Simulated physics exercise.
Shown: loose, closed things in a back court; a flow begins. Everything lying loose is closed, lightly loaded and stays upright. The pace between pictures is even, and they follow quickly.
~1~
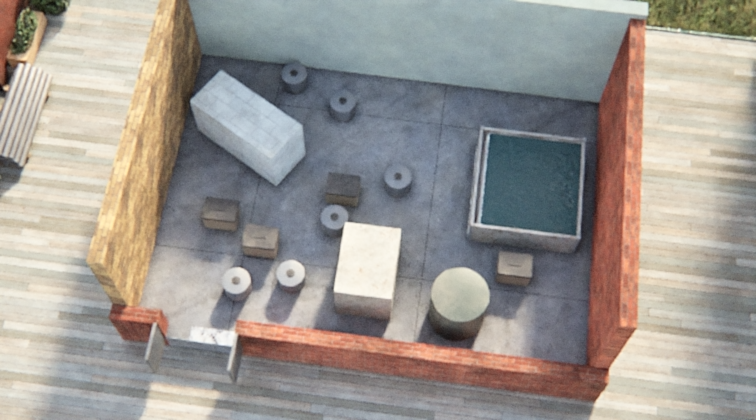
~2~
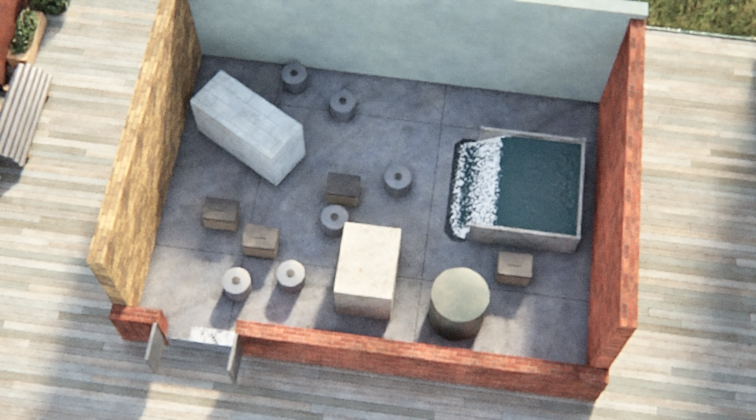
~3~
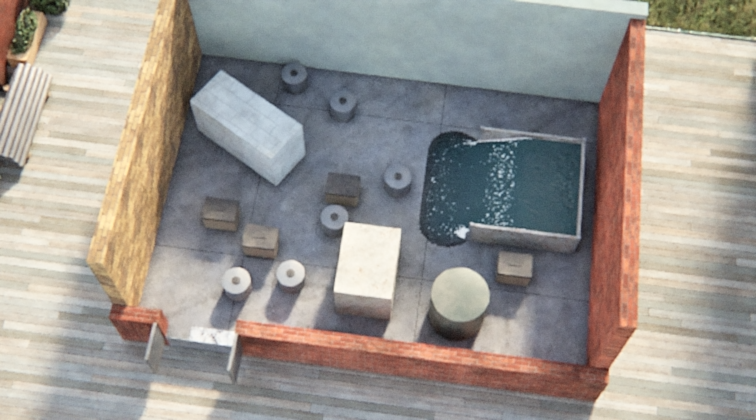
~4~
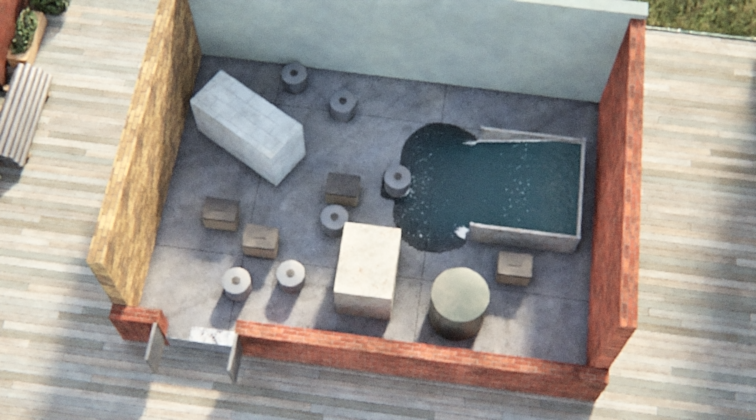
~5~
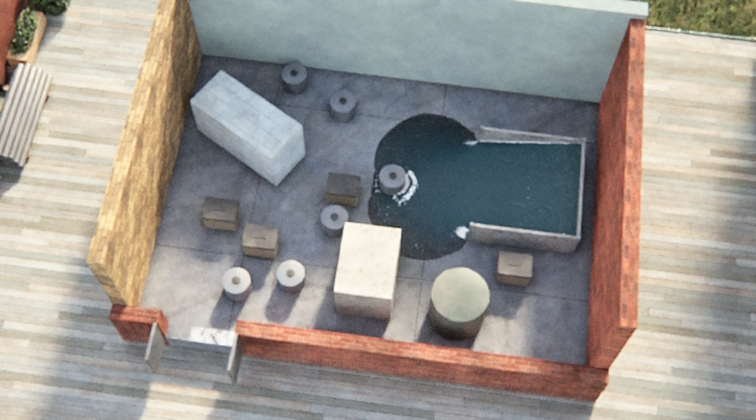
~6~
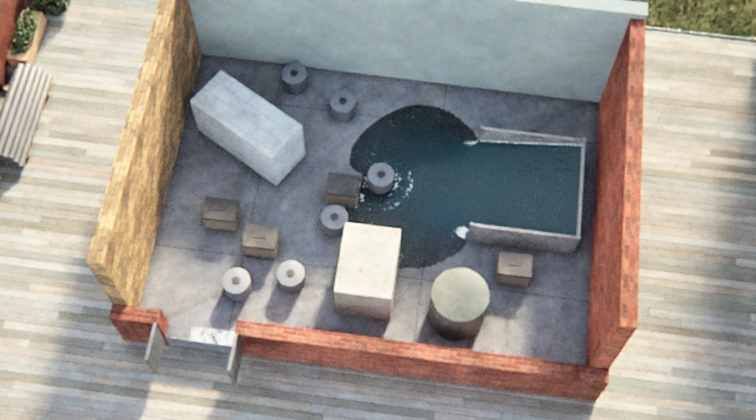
In the video, dark water pours from the open left side of a rectangular tank in a walled court and spreads leftward across the grey floor, reaching a small grey cylinder and shifting it left toward a dark box.
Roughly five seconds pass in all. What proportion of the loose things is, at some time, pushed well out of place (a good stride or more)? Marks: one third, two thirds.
Portion: No less than two thirds.
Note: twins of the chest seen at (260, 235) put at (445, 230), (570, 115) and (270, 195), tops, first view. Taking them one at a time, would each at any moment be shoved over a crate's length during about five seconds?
Result by item: Gets dislodged / stays where it is / gets dislodged.
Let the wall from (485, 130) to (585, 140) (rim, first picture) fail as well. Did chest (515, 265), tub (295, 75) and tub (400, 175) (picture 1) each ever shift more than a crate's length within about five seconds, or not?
One after another: Never gets that far, then goes the distance, then never gets that far.
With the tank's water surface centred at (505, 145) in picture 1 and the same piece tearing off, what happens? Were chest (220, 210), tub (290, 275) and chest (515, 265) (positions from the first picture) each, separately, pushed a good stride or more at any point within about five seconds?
In order: Went well off, remained close by, remained close by.
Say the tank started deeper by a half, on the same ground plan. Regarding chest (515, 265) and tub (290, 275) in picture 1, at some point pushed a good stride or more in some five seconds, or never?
One after the other: Less than that, no.
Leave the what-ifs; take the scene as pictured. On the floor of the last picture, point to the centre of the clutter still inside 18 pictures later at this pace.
The mean position lies close to (248, 214).
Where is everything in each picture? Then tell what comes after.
The first picture shows a tub at (398, 177) rests on the ground; a chest at (343, 184) rests on the ground; 0 of 10 have shifted.
The second picture shows a tub at (398, 177), on the bottom; a chest at (343, 184), on the bottom; 0 of 10 have shifted.
The third picture shows a tub at (398, 177), on the bottom; a chest at (343, 184) rests on the ground; 0 of 10 have shifted.
The fourth picture shows a tub at (398, 177), on the bottom; a chest at (343, 184), on the bottom; 0 of 10 have shifted.
The fifth picture shows a tub at (393, 176) rests on the ground, close to its start; a chest at (343, 184) rests on the ground; 1 of 10 have shifted.
The sixth picture shows a tub at (381, 175), on the bottom, close to its start; a chest at (343, 184) rests on the ground; 1 of 10 have shifted.
A moment on, 1 of 10 are well off their spots; 0 afloat.
Next, 4 of 10 are well off their spots; 2 afloat.
Later, 7 of 10 are well off their spots; 5 afloat.
In the end, 7 of 10 are well off their spots, and 7 have been at some point; 6 afloat.
